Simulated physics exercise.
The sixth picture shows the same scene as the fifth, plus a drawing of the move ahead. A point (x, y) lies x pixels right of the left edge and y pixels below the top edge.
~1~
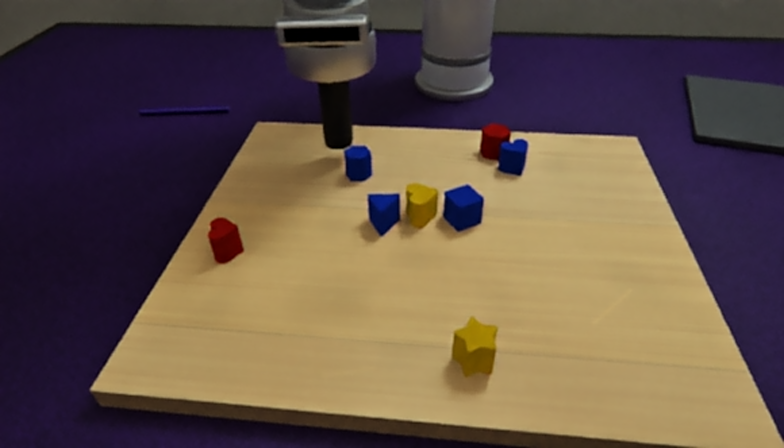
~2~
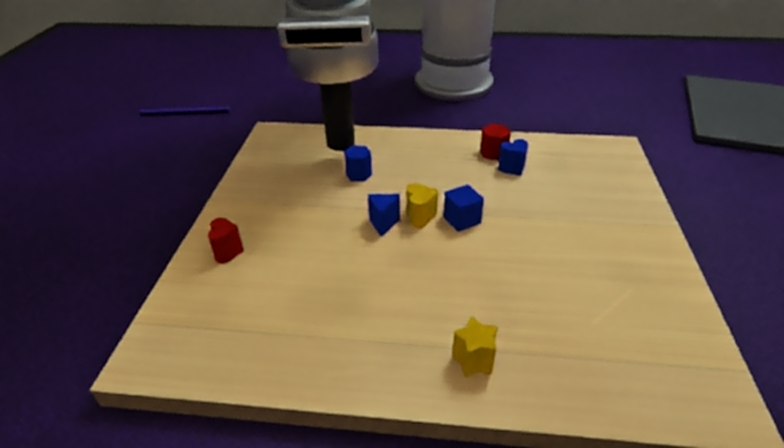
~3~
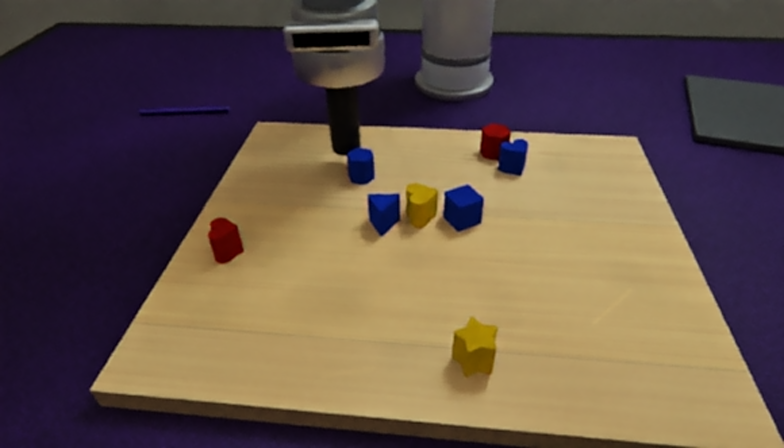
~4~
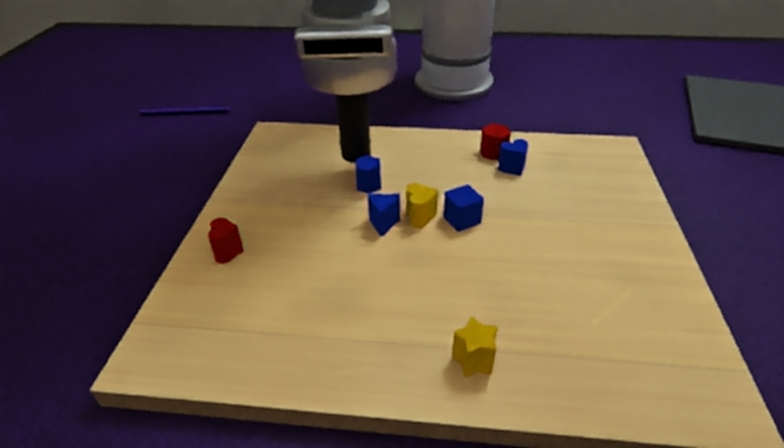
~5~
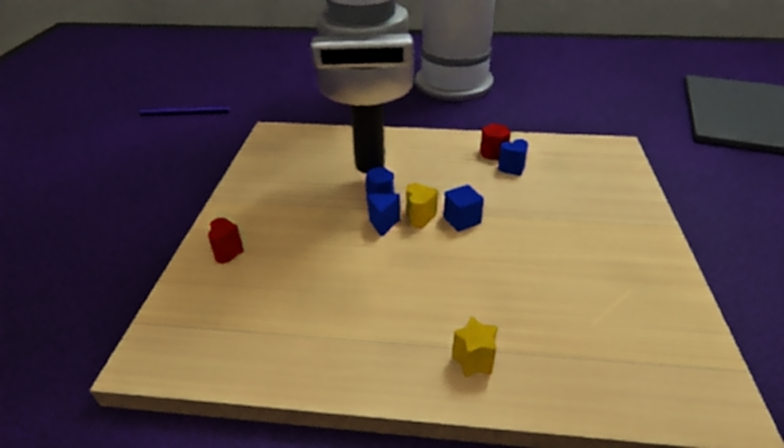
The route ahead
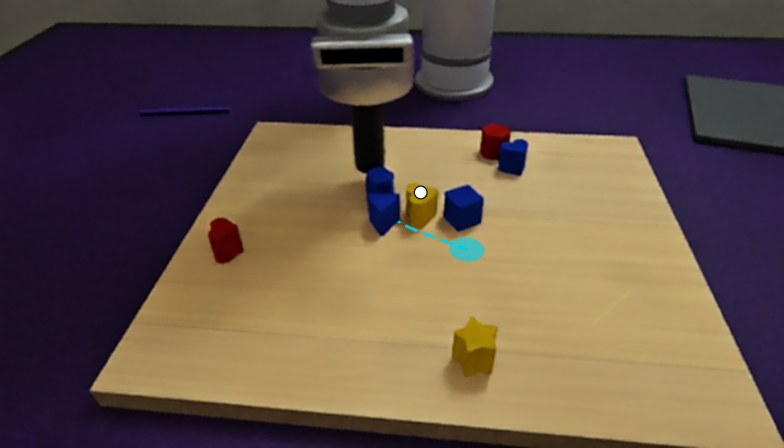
The clip opens on a light wooden board with scattered red, blue and yellow blocks, a robot arm's dark pusher standing behind a small blue block. After barely moving at first, the pusher nudges that block a short way toward the viewer and slightly right, close behind the blue triangular piece.
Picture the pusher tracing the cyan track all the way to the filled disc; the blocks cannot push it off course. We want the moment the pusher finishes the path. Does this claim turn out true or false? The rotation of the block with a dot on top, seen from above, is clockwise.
False.
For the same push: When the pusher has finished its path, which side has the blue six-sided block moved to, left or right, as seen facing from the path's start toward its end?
The blue six-sided block is shifted sideways to the right, facing along the path from start to end.
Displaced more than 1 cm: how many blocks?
Going by the path, three or more blocks will move.
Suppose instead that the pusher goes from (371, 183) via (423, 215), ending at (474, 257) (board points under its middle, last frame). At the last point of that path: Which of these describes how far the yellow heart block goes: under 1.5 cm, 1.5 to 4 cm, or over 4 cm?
The answer will be the long band, over 4 cm.
The line goes from (371, 183) over (385, 210) and (420, 232) to (467, 249); the dot is on the yellow heart block.
The first path, step by step. One third of the way, pusher at (385, 193); blue six-sided block at (400, 202), turned 15° anticlockwise; blue triangular piece at (387, 216), turned 25° clockwise; yellow heart block at (424, 193).
Two thirds of the way, pusher at (420, 214); blue six-sided block at (428, 228), turned 25° clockwise; blue triangular piece at (389, 225), turned 50° clockwise; yellow heart block at (448, 195), turned 55° anticlockwise; blue square piece at (477, 193), turned 15° clockwise.
At the end, pusher at (469, 231); blue six-sided block at (446, 240), turned 105° clockwise; blue triangular piece at (389, 225), turned 50° clockwise; yellow heart block at (451, 196), turned 55° anticlockwise; blue square piece at (480, 193).
